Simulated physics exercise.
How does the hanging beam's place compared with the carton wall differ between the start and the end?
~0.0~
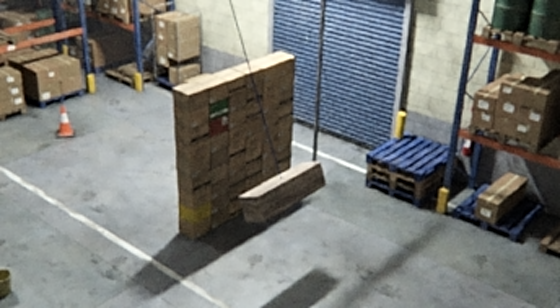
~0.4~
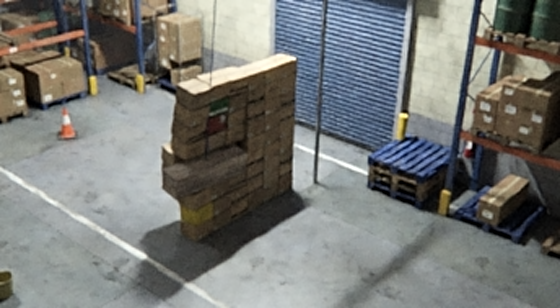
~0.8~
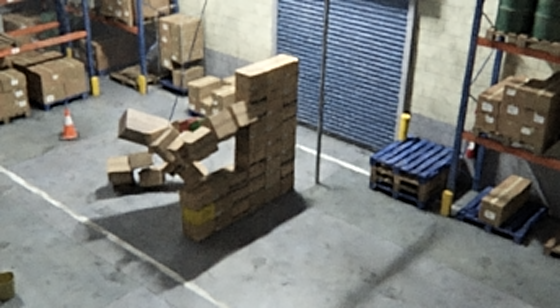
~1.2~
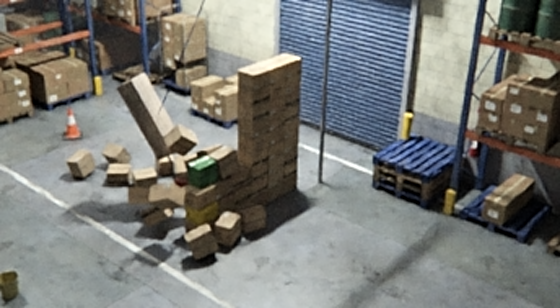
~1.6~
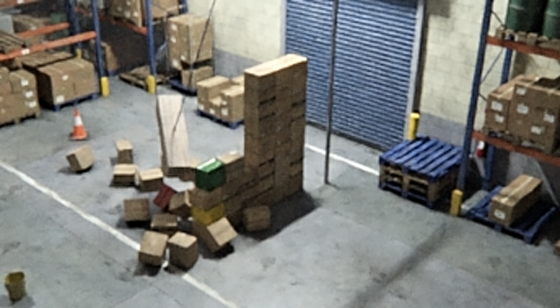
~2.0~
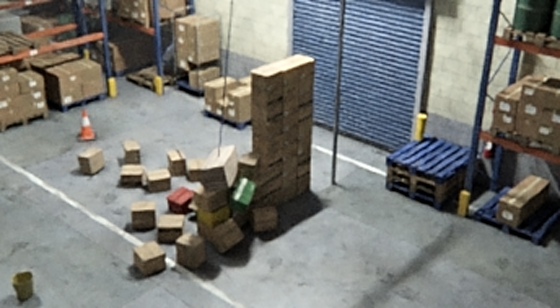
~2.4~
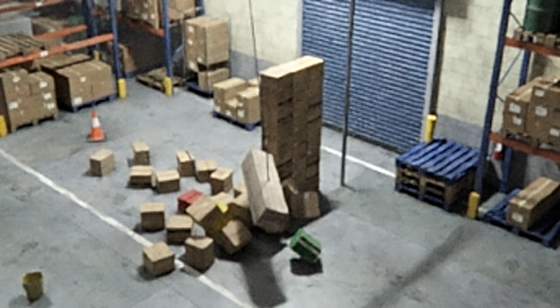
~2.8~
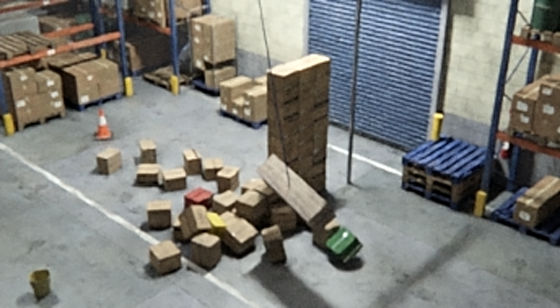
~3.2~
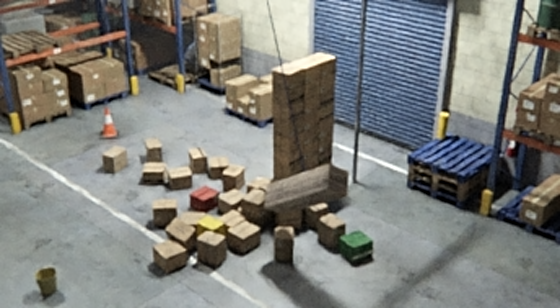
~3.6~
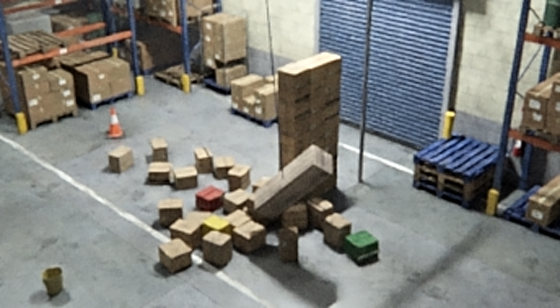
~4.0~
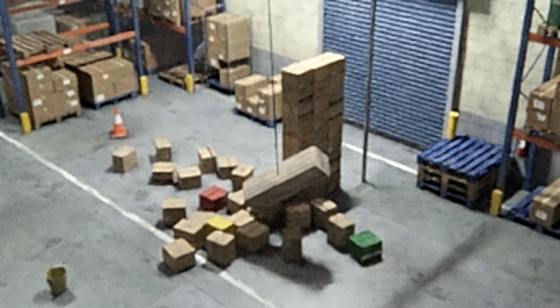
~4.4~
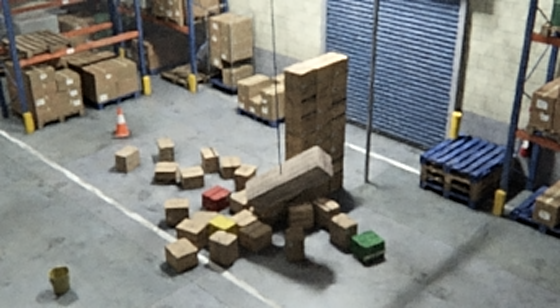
At the start the beam hangs clear of the fallen-free floor, in front of the right side of the whole wall. At the end it sits tilted among the tumbled cartons, by the foot of the part still standing.
